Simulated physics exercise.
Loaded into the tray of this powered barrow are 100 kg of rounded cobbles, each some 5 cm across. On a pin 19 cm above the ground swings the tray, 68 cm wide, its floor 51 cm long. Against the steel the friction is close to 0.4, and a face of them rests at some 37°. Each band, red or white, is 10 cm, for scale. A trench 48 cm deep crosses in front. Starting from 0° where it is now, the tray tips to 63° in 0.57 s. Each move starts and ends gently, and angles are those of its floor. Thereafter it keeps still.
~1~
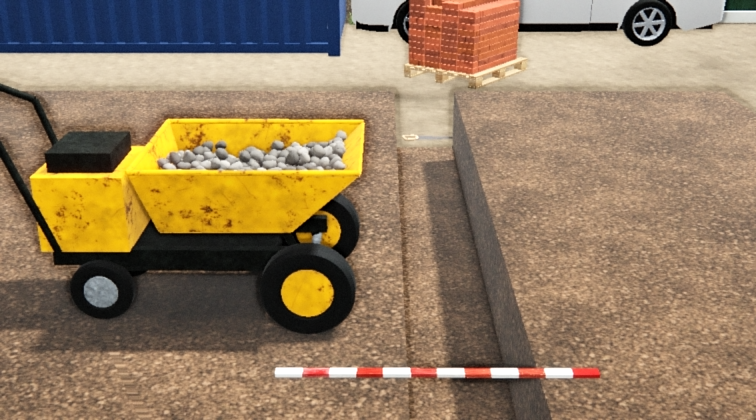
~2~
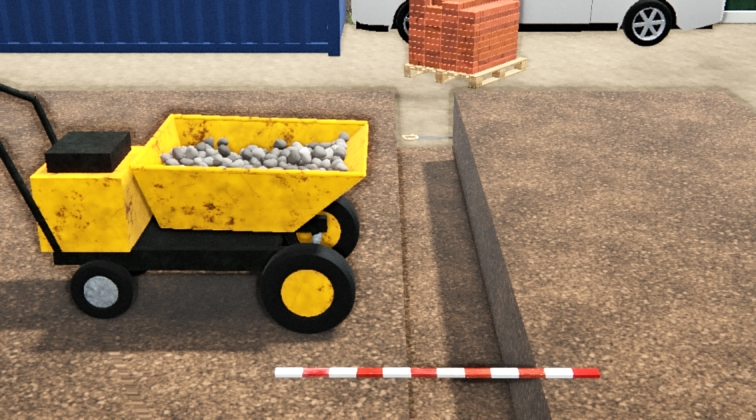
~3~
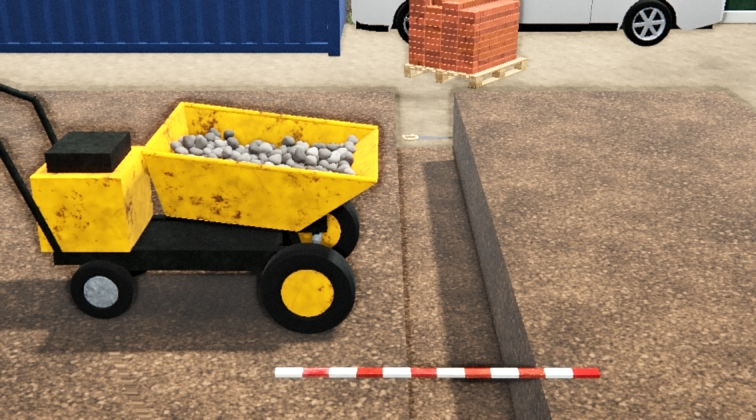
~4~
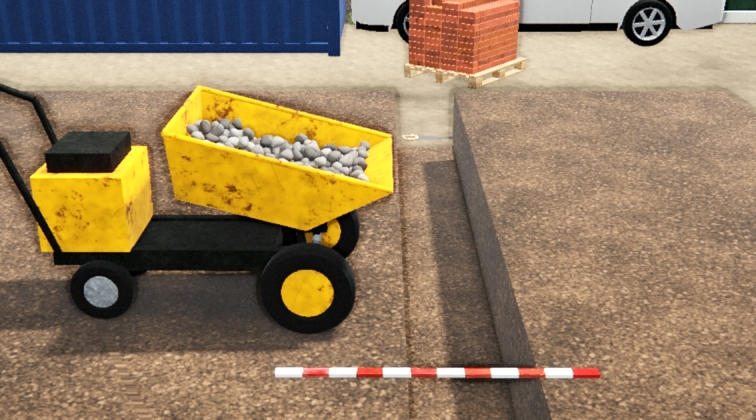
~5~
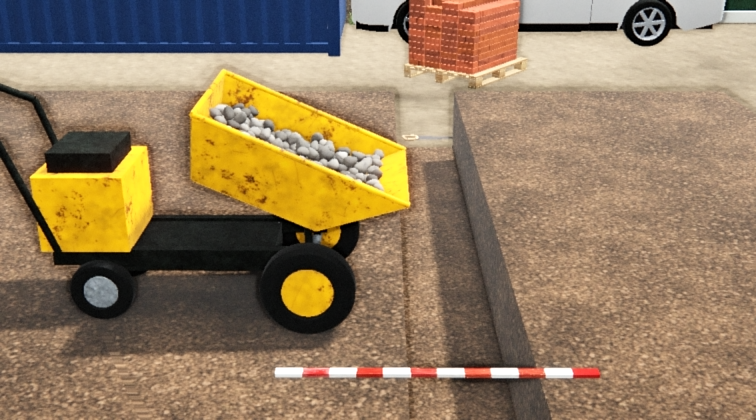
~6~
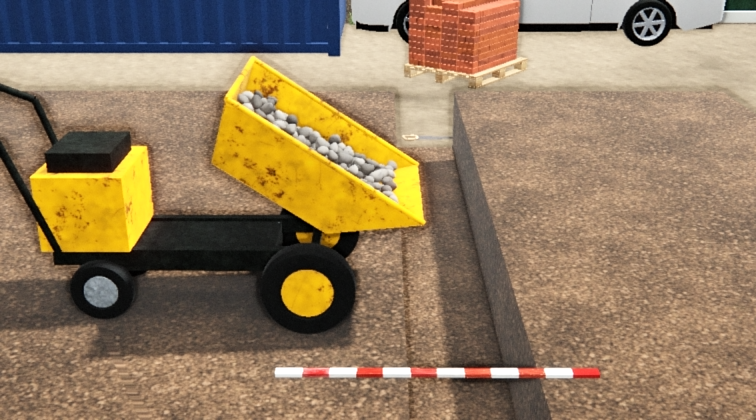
The yellow tray of a small powered barrow, loaded with grey rounded stones, tilted slowly and then more steeply, its back rising and its front lip dipping toward the trench on the right.
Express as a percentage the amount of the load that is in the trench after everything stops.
The amount is close to 73 per cent of the load.
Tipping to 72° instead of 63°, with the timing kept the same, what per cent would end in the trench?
Roughly 80 per cent would end in the trench.
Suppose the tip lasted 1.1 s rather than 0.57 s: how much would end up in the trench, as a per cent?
About 90 percent, I'd say.
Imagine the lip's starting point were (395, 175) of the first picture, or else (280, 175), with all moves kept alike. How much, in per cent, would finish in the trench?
The first start gives about 40 per cent, the second about 100.
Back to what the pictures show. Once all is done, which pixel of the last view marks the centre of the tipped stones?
Look at roughly (491, 377).
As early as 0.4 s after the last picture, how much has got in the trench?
Something like 15 in a hundred.
Then, 0.1 s after the last picture the floor is at 53°, 100 % in the tray; the foremost stones are at (416, 220).
Then, 0.4 s after the last picture the floor is at 63°, 87 % in the tray, 13 % in the trench; the foremost stones are at (495, 290).
Then, 0.7 s after the last picture the floor is at 63°, 21 % in the tray, 54 % in the trench, 25 % past the trench; the foremost stones are at (629, 288).
Then, 2.7 s after the last picture the floor is at 63°, 0 % in the tray, 73 % in the trench, 27 % past the trench; the foremost stones are past the picture's edge.
